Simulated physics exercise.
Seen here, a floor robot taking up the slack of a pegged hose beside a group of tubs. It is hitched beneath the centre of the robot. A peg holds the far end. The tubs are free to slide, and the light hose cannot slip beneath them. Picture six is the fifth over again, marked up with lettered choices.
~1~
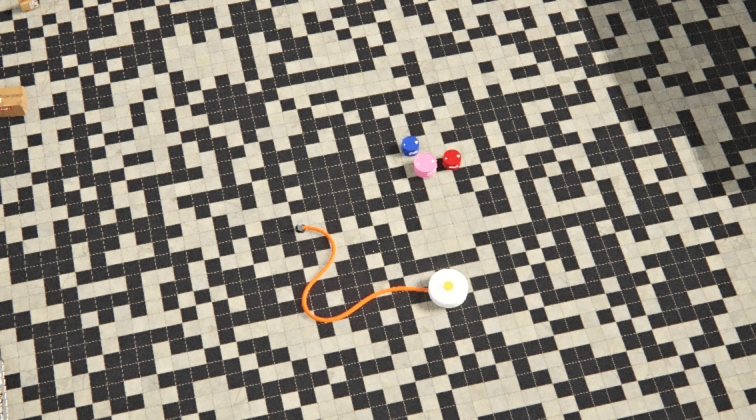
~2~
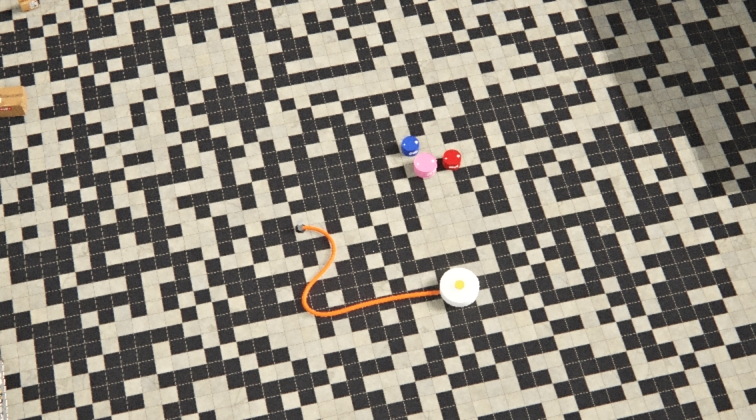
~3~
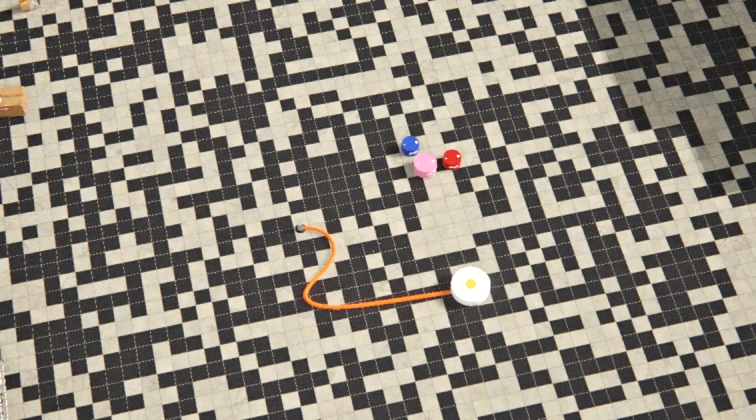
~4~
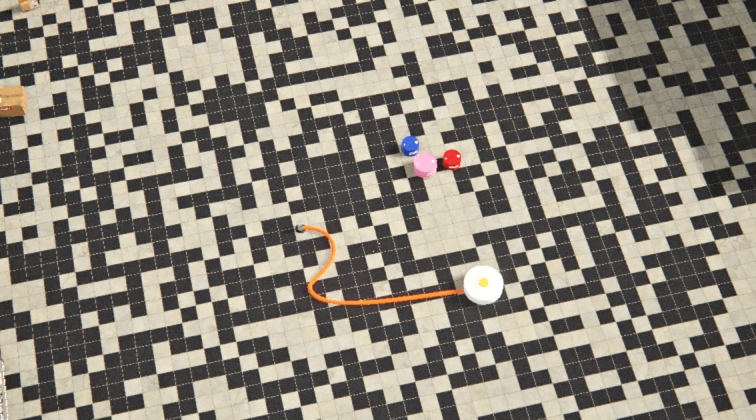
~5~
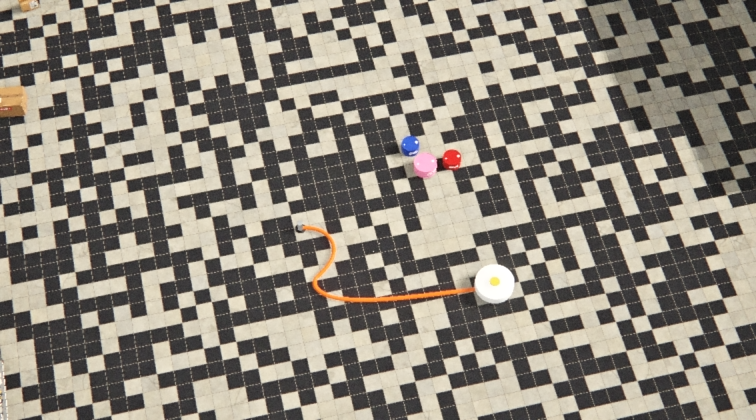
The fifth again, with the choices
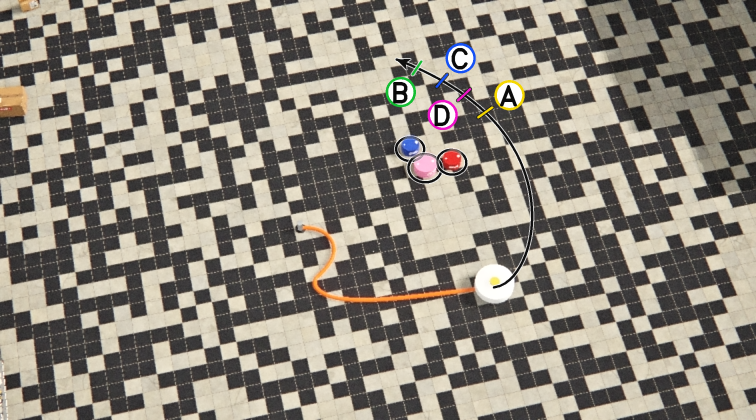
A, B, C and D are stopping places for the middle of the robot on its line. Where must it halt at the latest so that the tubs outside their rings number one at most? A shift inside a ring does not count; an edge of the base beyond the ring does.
Up to mark C.
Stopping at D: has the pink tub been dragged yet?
No.
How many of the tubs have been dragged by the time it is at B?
Three.
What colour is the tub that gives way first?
The red one.
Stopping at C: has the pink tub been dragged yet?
No.
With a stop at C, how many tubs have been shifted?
By then, one.
On the marked copy, A at (485, 112); B at (417, 68); C at (442, 81); D at (464, 95); the route from (494, 287) via (516, 152) to (396, 59).
Taking C. A third of the way, robot (533, 207).
Two thirds of the way, robot (501, 126).
When it is over, robot (442, 77); red tub (436, 151); one over the rings.
As for the rest, A is within the limit but short; B has three over the rings; D is within the limit but short.
